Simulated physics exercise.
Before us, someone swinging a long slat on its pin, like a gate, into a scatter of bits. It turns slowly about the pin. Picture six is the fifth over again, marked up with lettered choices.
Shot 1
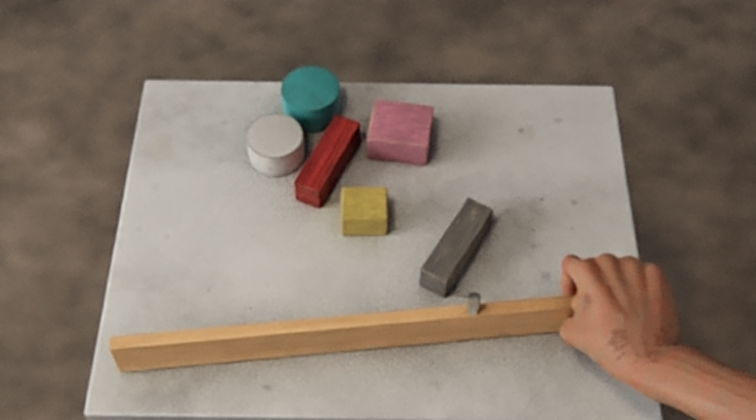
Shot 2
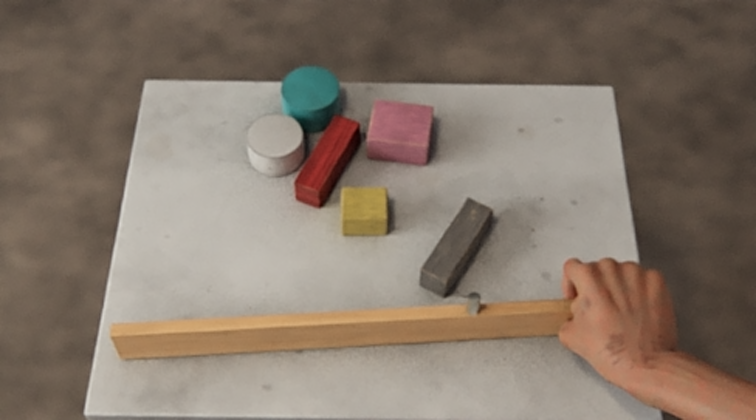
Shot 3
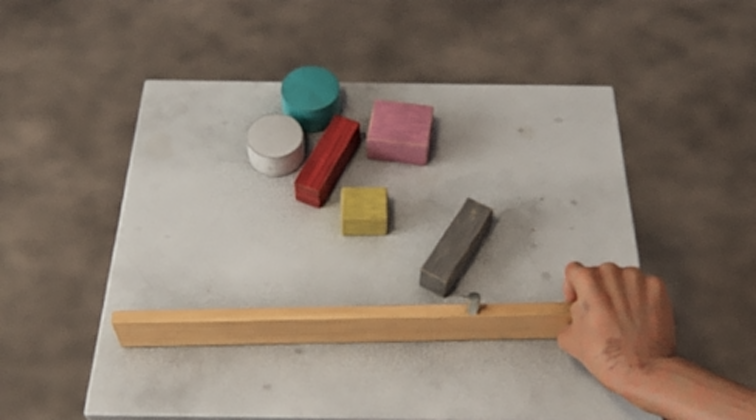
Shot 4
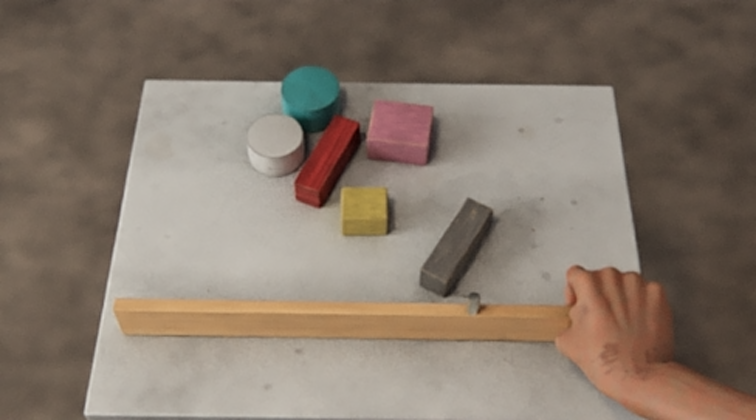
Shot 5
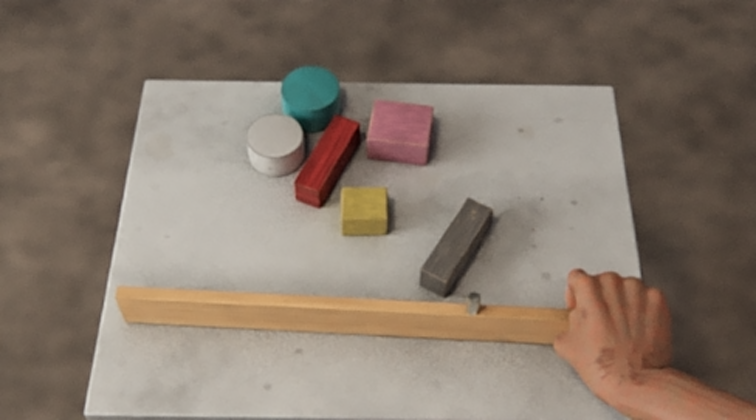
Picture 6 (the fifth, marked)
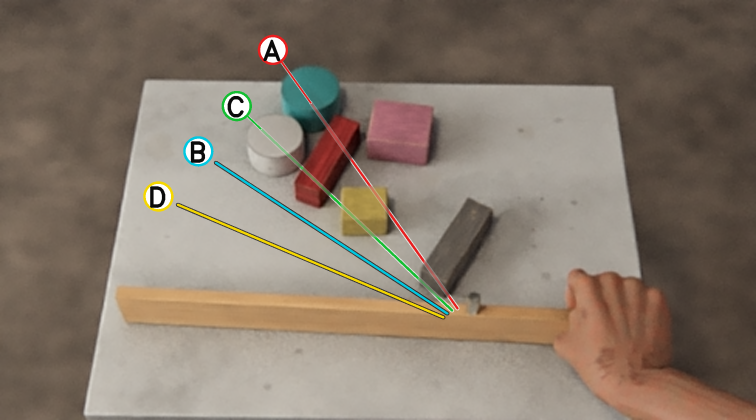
On a pale stone slab, a hand at the right grips a long wooden slat and slowly turns it about a small pin, its left end edging upward, while the colored blocks and round pieces above stay still.
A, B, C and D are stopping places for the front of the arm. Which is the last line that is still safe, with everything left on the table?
No farther than C.
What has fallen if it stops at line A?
The turquoise tin goes over.
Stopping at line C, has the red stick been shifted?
Yes.
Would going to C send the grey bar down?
By then, no.
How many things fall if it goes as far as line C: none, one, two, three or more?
The count is none.
On the marked copy, A at (379, 199); B at (326, 235); C at (351, 214); D at (306, 259).
With C. Early on, arm (300, 256); turquoise tin (311, 100); pink block (400, 133).
Further on, arm (327, 216); turquoise tin (311, 100); pink block (400, 133).
At the end, arm (351, 195); turquoise tin (327, 85); white tin (305, 127); nothing has fallen.
As for the rest, A drops the turquoise tin; B is safe but short; D is safe but short.
